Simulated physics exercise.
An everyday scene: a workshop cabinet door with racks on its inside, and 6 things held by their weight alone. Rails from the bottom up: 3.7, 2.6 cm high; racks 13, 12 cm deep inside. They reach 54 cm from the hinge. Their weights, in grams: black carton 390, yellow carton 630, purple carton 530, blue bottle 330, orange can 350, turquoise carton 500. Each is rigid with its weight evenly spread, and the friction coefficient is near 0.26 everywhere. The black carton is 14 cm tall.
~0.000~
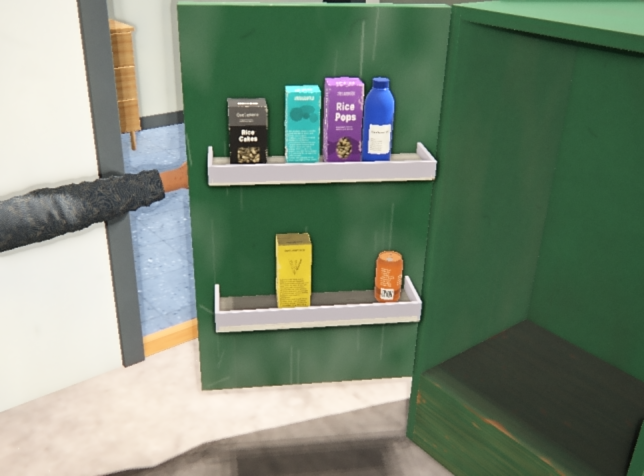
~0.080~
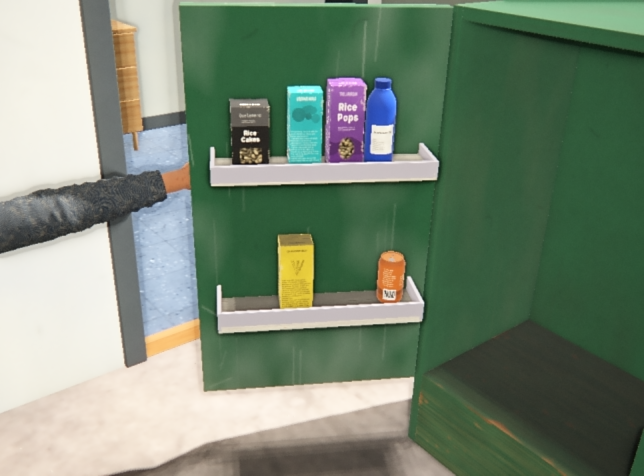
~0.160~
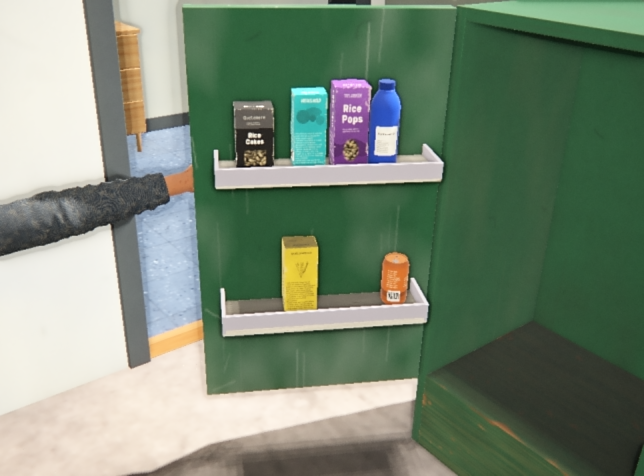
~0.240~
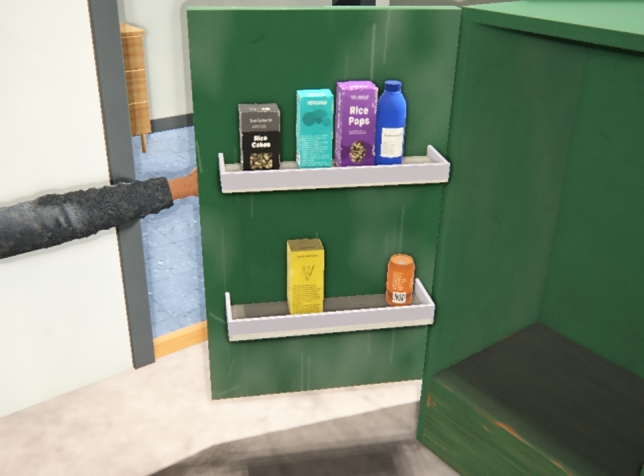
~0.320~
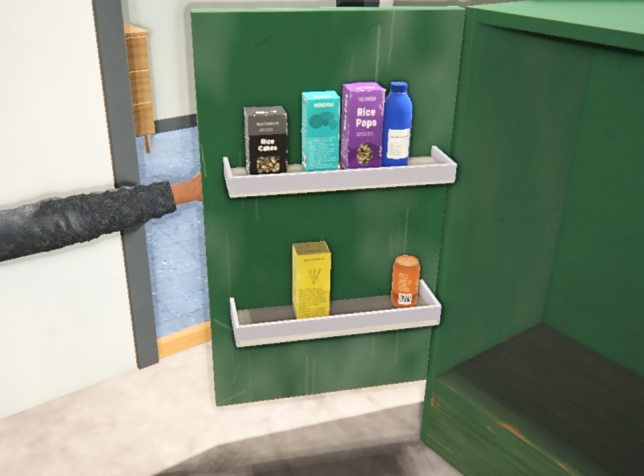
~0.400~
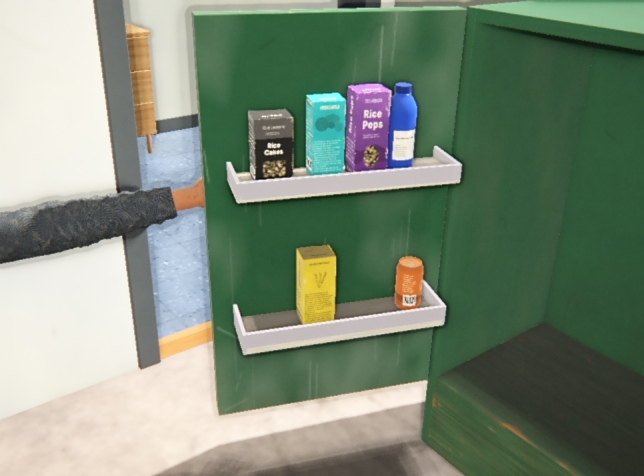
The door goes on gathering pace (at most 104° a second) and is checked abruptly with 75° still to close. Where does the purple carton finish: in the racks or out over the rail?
The purple carton remains in the rack.
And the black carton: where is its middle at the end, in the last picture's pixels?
Around (370, 186).
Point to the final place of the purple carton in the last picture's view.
Around (439, 149).
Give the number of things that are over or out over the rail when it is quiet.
In all, 0.
By 0.70 s, door 91° open.
By 0.90 s, door 75° open; black carton 2 cm from its spot; yellow carton 2 cm from its spot; turquoise carton 2 cm from its spot.
By 1.30 s, door 75° open; purple carton 2 cm from its spot near (439, 149); black carton tilted 9°; turquoise carton 5 cm from its spot.
When it is over (2.0 s), all 6 within 5 cm of the start. In the last view, purple carton near (439, 149).
